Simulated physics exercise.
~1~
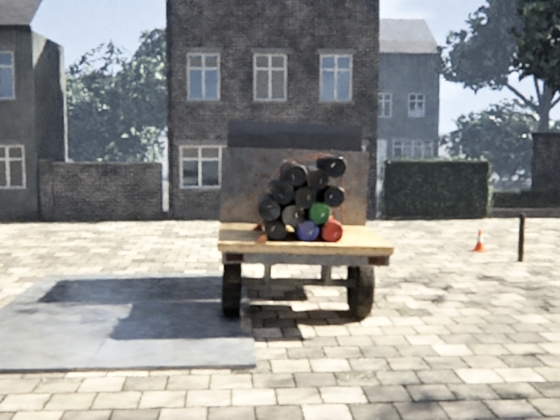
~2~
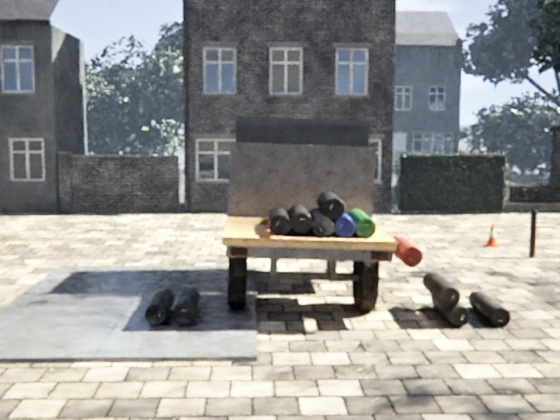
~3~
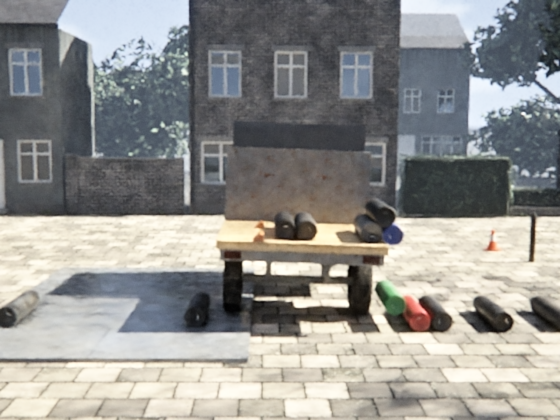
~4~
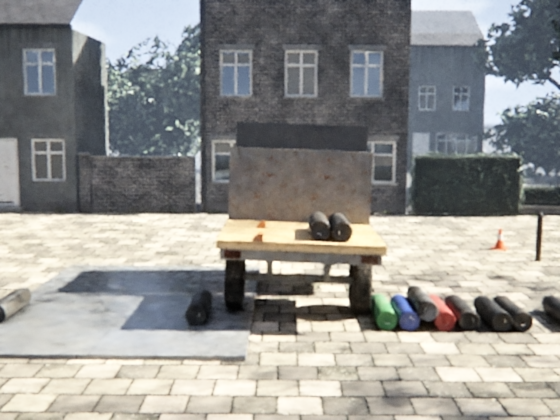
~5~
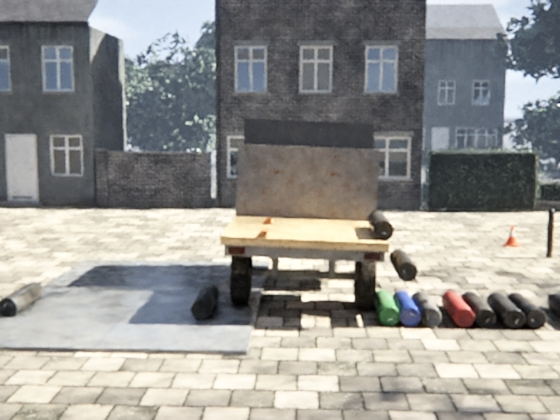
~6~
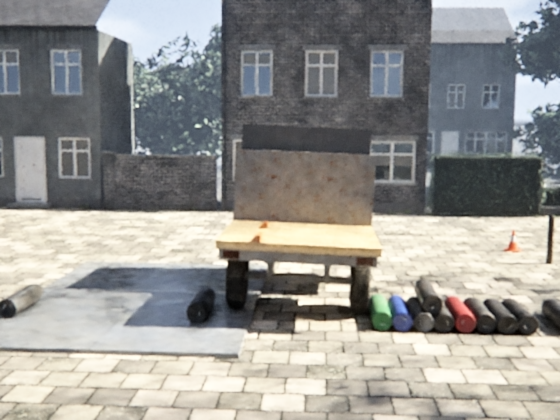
In this clip, a stack of dark cylinders with one green, one blue and one red collapses on a parked flatbed, and they roll off both sides, red dropping before green and blue, until the deck is bare, with most lying on the paving to the right and two to the left.
